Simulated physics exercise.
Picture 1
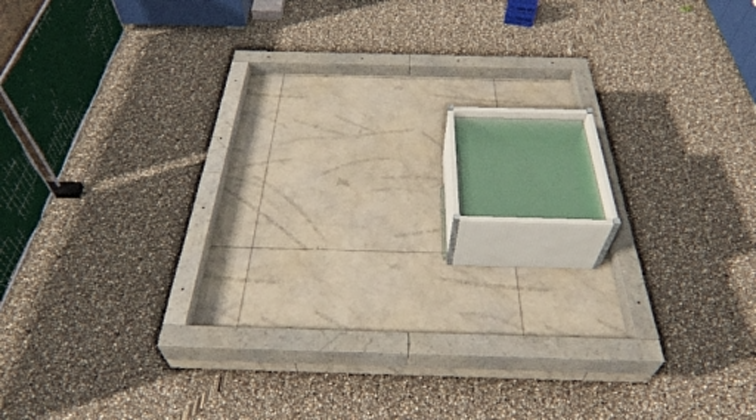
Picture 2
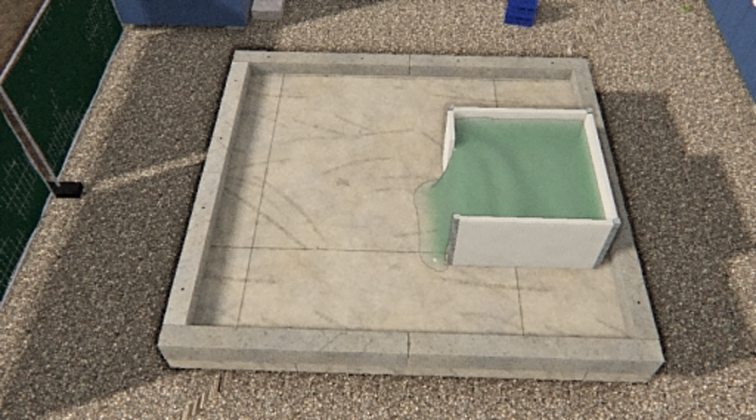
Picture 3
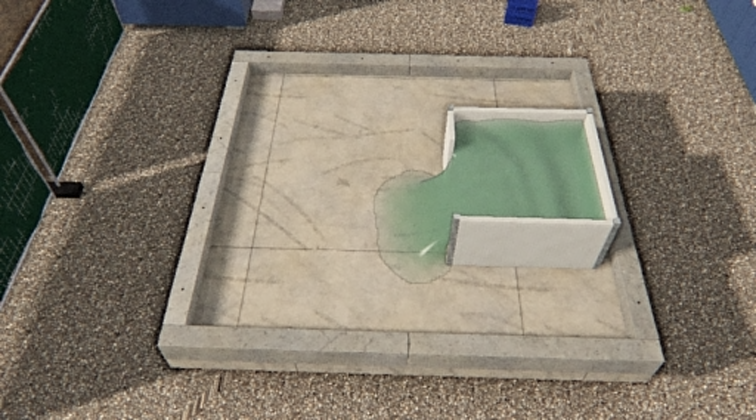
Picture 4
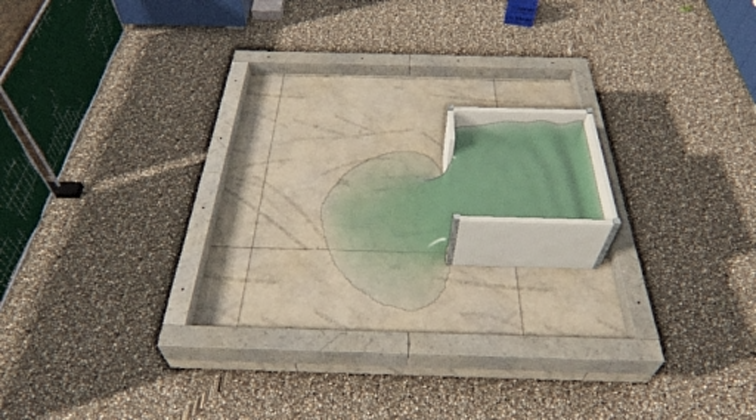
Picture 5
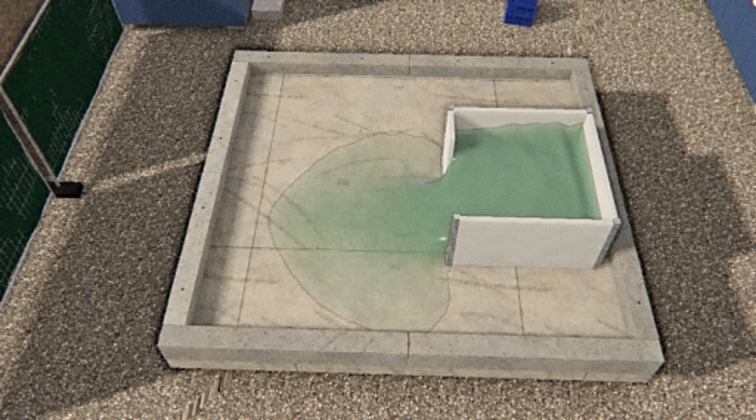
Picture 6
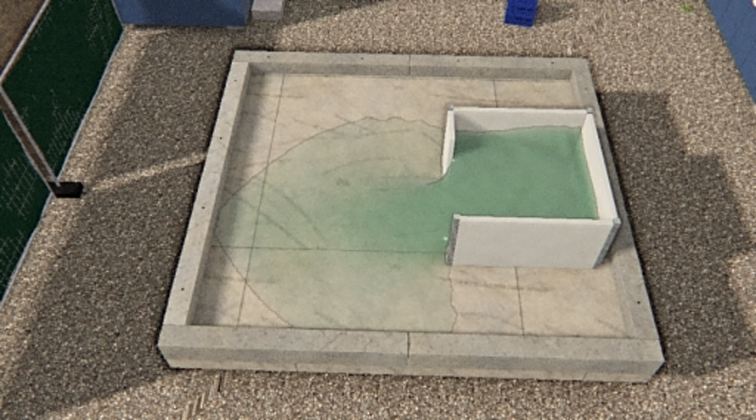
The footage shows a white open tank of green liquid inside a low-walled concrete compound; its left side opens, and the liquid pours out and spreads leftward across the pale floor in a widening, thinning rounded sheet.
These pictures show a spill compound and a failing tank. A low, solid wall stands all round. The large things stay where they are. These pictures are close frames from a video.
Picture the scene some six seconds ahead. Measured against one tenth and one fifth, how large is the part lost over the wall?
The part lost over the wall is between one tenth and one fifth.
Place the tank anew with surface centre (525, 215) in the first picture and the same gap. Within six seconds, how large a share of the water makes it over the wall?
Near 18 in a hundred, I reckon.
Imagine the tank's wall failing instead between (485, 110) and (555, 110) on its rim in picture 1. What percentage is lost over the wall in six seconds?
Some 16 per cent.
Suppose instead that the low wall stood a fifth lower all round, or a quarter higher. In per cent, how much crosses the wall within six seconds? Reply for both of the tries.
20 % and 6 %.
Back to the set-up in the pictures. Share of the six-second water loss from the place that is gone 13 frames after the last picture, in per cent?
Near 75 in a hundred.
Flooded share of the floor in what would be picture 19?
Near 60 in a hundred.
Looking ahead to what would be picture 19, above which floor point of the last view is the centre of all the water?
I'd place it roughly at (365, 214).
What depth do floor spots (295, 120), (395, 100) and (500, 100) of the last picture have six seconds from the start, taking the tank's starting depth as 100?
Readings in order: Around 18, 12 and 6 %.
A moment on, water covers 45 % of the floor; the low wall has let 0 % over.
Next, water covers 50 % of the floor; the low wall has let 1 % over.
Then, water covers 50 % of the floor; the low wall has let 9 % over.
Later, water covers 65 % of the floor; the low wall has let 12 % over.
In the end, water covers 80 % of the floor; the low wall has let 13 % over.
